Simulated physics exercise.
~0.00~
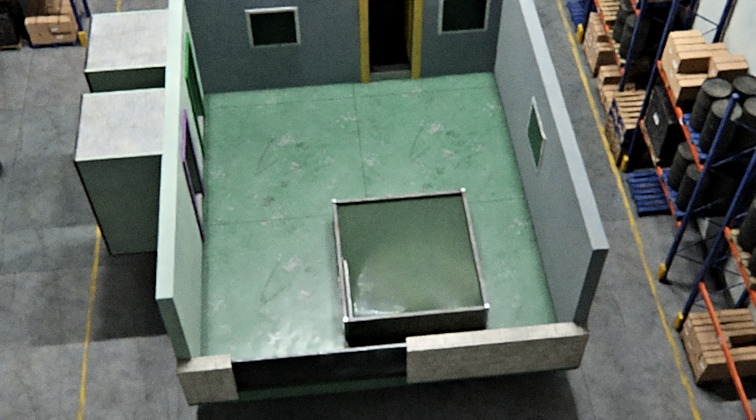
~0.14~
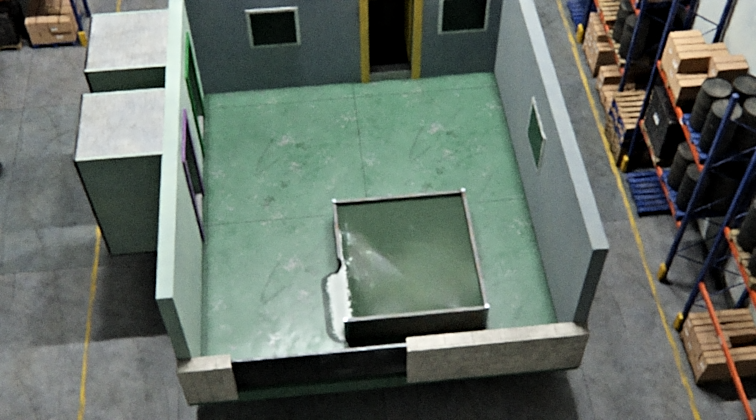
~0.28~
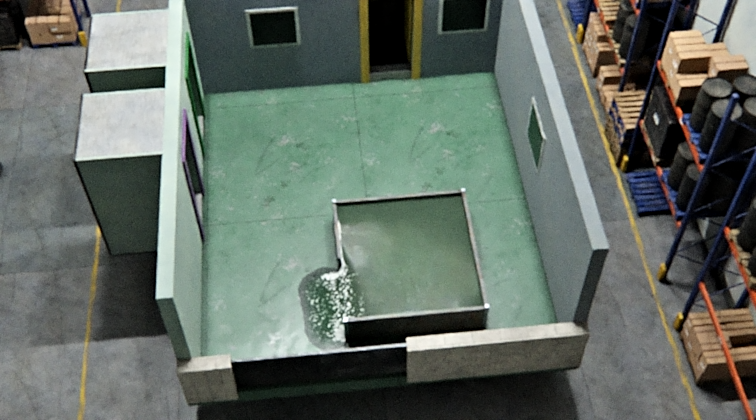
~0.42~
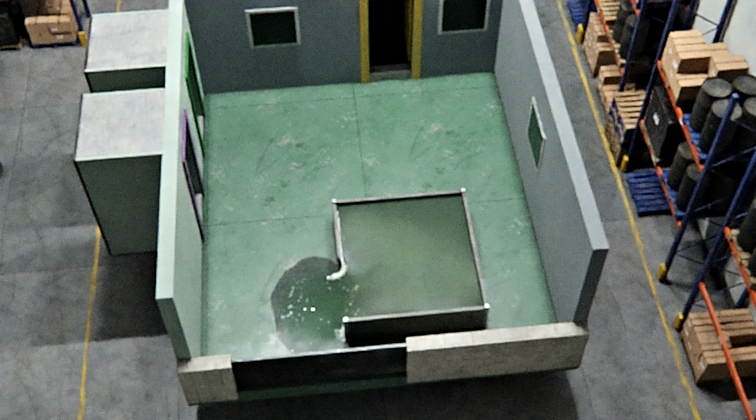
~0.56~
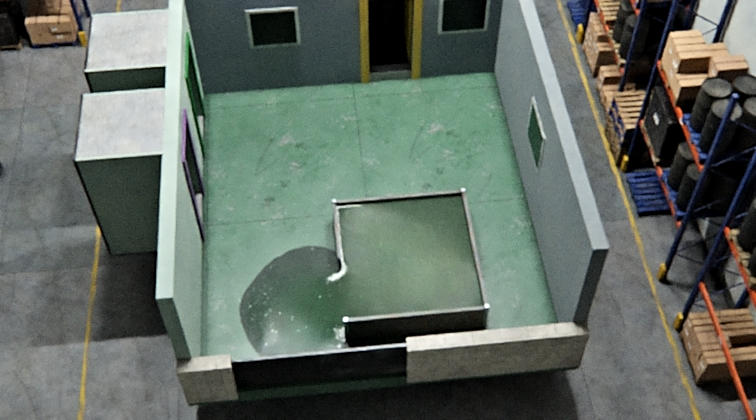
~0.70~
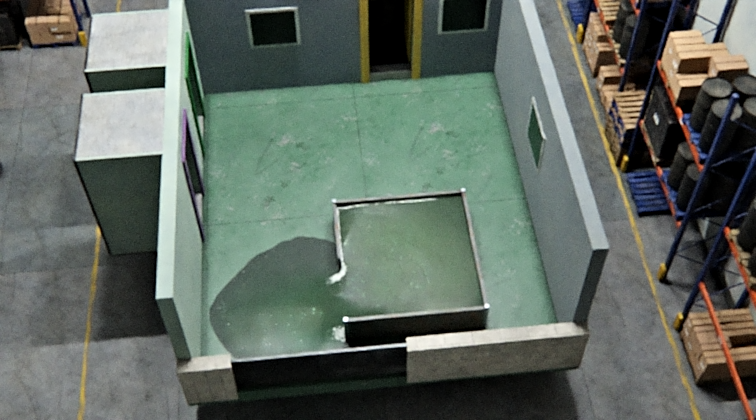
In this clip, water bursts through the left side of a square tank inside a roofless, green-floored room in a warehouse, then spreads leftward across the floor in a widening dark puddle, while the yellow-framed doorway at the back stays dry.
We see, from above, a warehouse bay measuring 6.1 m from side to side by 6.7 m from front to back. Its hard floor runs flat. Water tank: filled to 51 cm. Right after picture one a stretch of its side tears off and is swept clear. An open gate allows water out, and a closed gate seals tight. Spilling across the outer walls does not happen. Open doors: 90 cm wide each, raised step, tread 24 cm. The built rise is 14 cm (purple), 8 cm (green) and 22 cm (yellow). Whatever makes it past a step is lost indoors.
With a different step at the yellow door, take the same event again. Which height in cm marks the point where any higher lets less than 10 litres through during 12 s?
That point lies near 5 cm.
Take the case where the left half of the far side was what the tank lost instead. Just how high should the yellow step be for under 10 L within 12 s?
In that case you'd want it roughly 16 cm high.
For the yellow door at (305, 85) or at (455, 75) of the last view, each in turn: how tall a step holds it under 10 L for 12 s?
Roughly 11.5 cm for the first and 9.0 cm for the second.
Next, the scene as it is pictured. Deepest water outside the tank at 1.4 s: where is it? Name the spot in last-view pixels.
About (201, 382).
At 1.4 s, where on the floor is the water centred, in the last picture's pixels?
About (373, 284).
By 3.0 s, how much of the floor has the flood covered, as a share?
The wet part is about 30 per cent.
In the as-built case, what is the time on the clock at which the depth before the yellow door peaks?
It peaks around 6.5 s.
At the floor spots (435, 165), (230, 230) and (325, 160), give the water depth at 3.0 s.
Close to 0, 11 and 0 cm, one after the other.
After 1.4 s water covers 20 % of the floor, deepest (40 cm) near (201, 382); it has not reached the yellow door.
After 3.0 s water covers 30 % of the floor, deepest (30 cm) near (201, 382); it has not reached the yellow door.
After 12.0 s water covers 100 % of the floor, deepest (14 cm) near (539, 278); 6 cm at the yellow door, 0 litres in over its 22 cm step.
At the yellow door as built, the water arrived by 5.2 s and peaked near 8 cm at 6.4 s.
Run again over the same 12 s with other heights there, 14 litres in over 4.5 cm, 3 litres over 6 cm. The limit of 10 litres is kept from about 5 cm up.
